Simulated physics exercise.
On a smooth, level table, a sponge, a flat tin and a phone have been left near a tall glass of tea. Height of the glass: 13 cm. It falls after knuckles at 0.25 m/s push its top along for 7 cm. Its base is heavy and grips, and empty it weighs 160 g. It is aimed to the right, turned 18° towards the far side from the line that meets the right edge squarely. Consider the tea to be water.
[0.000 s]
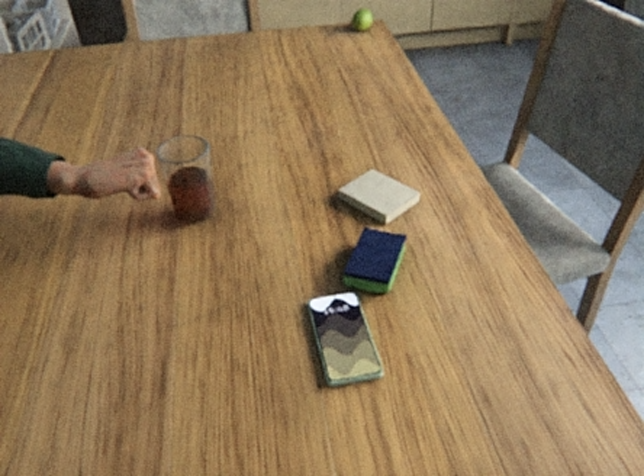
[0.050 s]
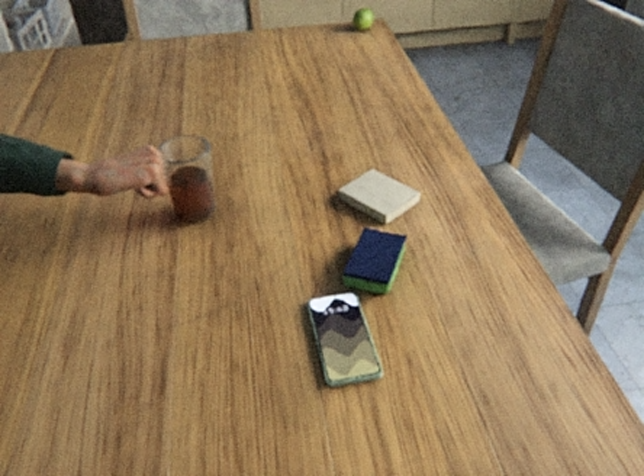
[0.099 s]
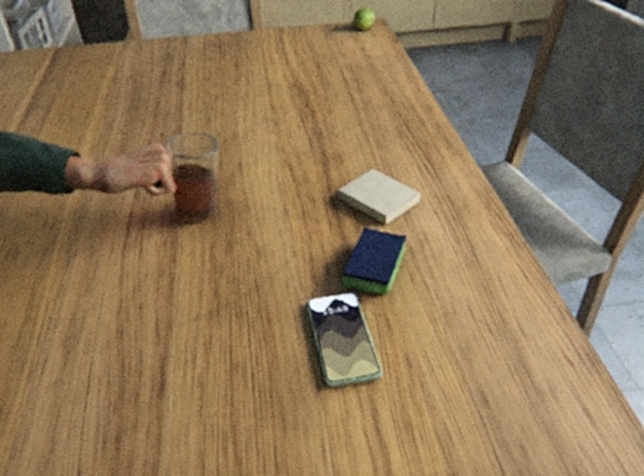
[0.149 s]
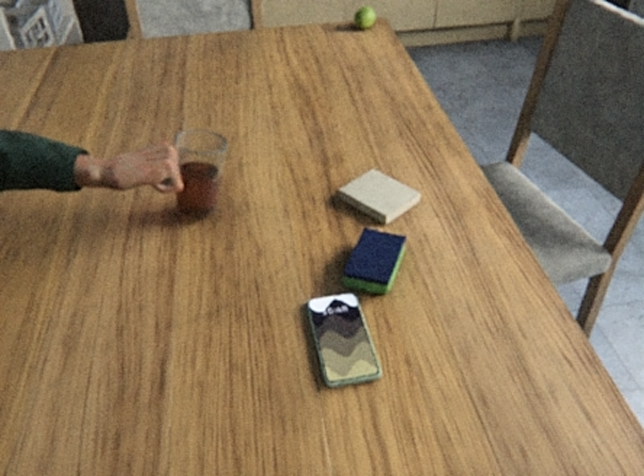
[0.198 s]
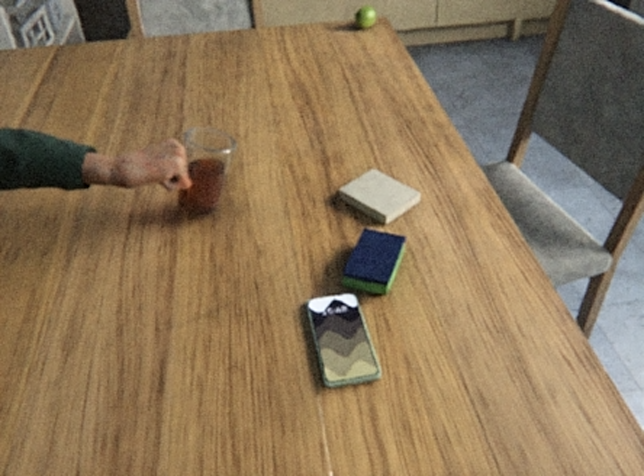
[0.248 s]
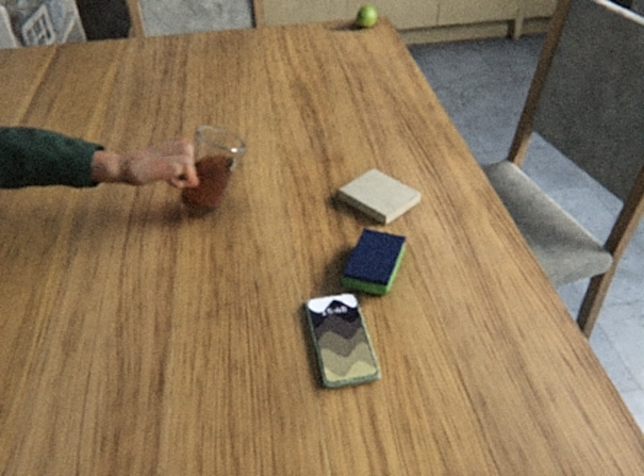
A hand's knuckles push a tall glass of tea, tilting it rightward on a table.
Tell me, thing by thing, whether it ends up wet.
The sponge keeps dry, the flat tin gets wet, the phone keeps dry.
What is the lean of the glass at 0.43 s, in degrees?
It's tilted some 62° from upright.
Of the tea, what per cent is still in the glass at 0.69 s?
Looks like close to 44 %.
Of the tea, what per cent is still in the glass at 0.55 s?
About 84 %.
By 0.43 s the tilt is 63° and 100 per cent is in the glass, 0 has run off the table; wet so far, nothing.
By 0.55 s the tilt is 86° and 83 per cent is in the glass, 0 has run off the table; wet so far, nothing.
By 0.69 s the tilt is 86° and 43 per cent is in the glass, 0 has run off the table; wet so far, flat tin.
By 0.93 s the tilt is 86° and 21 per cent is in the glass, 1 has run off the table; wet so far, flat tin.
At rest 7 per cent is in the glass, 33 has run off the table; wet so far, flat tin.
